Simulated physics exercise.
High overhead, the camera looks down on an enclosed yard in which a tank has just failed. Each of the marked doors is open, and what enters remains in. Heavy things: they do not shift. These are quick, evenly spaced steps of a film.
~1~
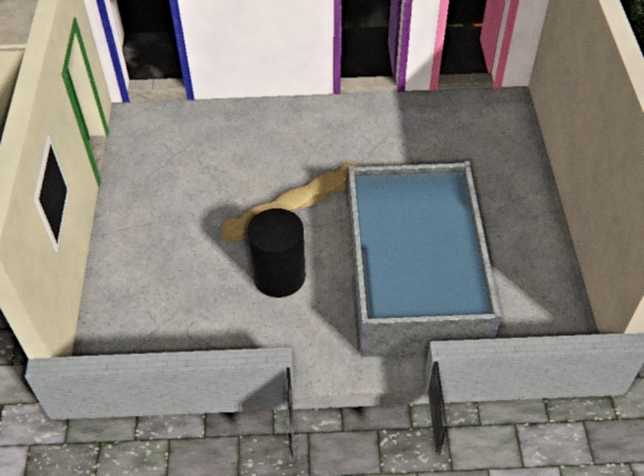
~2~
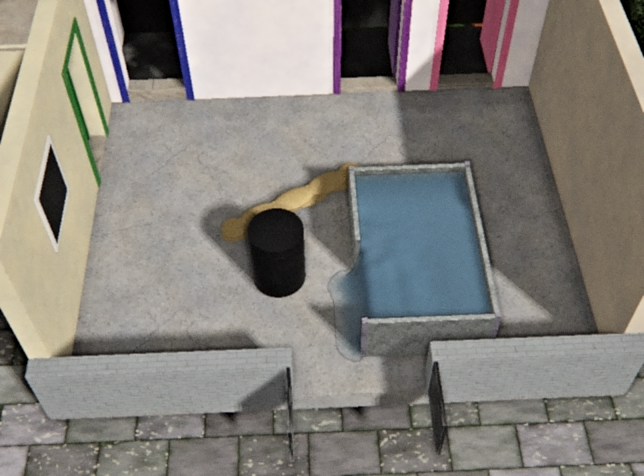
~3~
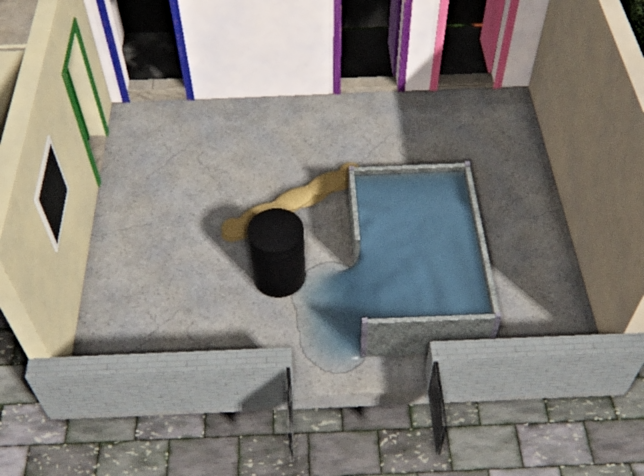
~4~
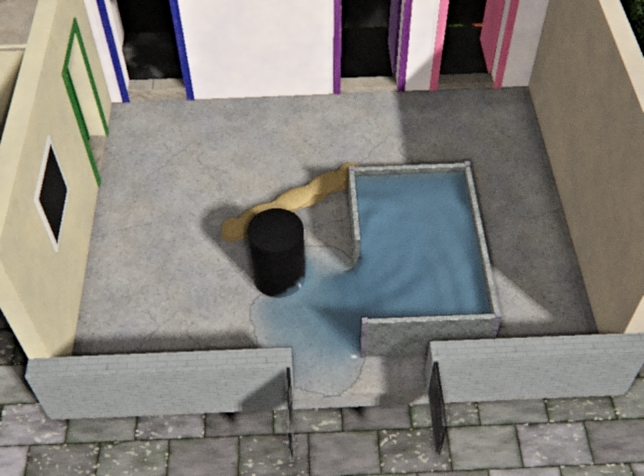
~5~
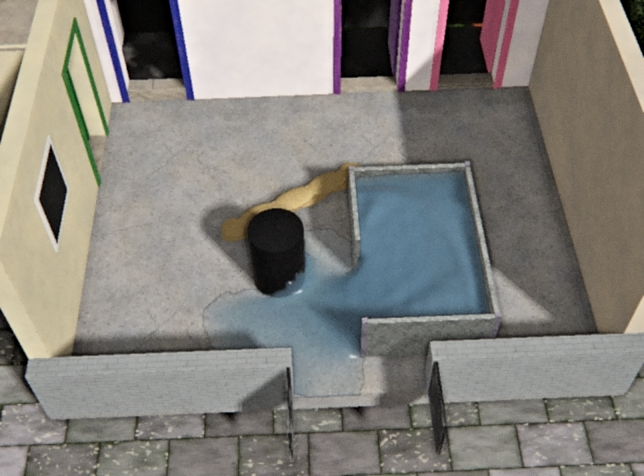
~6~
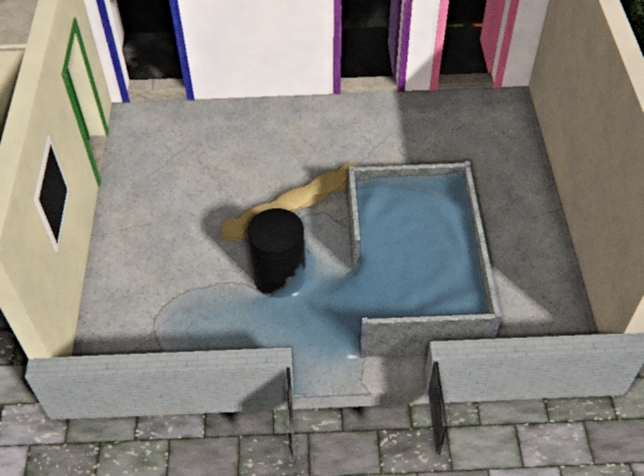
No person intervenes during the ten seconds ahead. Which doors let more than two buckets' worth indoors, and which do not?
The purple door does not; the pink door does not; the blue door does not; the green door lets more through.
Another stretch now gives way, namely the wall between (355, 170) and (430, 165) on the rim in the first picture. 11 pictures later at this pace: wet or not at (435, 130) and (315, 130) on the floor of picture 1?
Note: Point one inundated; point two inundated.
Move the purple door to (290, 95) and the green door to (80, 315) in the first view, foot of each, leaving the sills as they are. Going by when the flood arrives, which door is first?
The first to get wet is the one in green.
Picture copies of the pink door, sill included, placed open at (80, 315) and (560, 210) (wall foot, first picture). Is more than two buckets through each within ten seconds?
Goes past it, then falls short.
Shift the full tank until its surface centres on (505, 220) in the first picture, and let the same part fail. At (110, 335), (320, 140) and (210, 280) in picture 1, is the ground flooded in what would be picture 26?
In the order asked: Reached by the flood, not reached, reached by the flood.
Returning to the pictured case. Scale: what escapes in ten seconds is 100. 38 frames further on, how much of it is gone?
Around 70 percent.
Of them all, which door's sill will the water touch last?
That would be the one in pink.
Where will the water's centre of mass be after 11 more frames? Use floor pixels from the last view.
Centre of the water: Near (305, 300).
A moment on, water covers 25 % of the floor; the purple door not reached, the pink door not reached, the blue door not reached, the green door not reached.
Next, water covers 30 % of the floor; the purple door not reached, the pink door not reached, the blue door not reached, the green door not reached.
Then, water covers 50 % of the floor; the purple door not reached, the pink door not reached, the blue door wet at the sill, nothing in, the green door wet at the sill, nothing in.
Later, water covers 75 % of the floor; the purple door wet at the sill, nothing in, the pink door wet at the sill, nothing in, the blue door under two buckets in, the green door under two buckets in.
In the end, water covers 90 % of the floor; the purple door wet at the sill, nothing in, the pink door under two buckets in, the blue door under two buckets in, the green door over two buckets in.
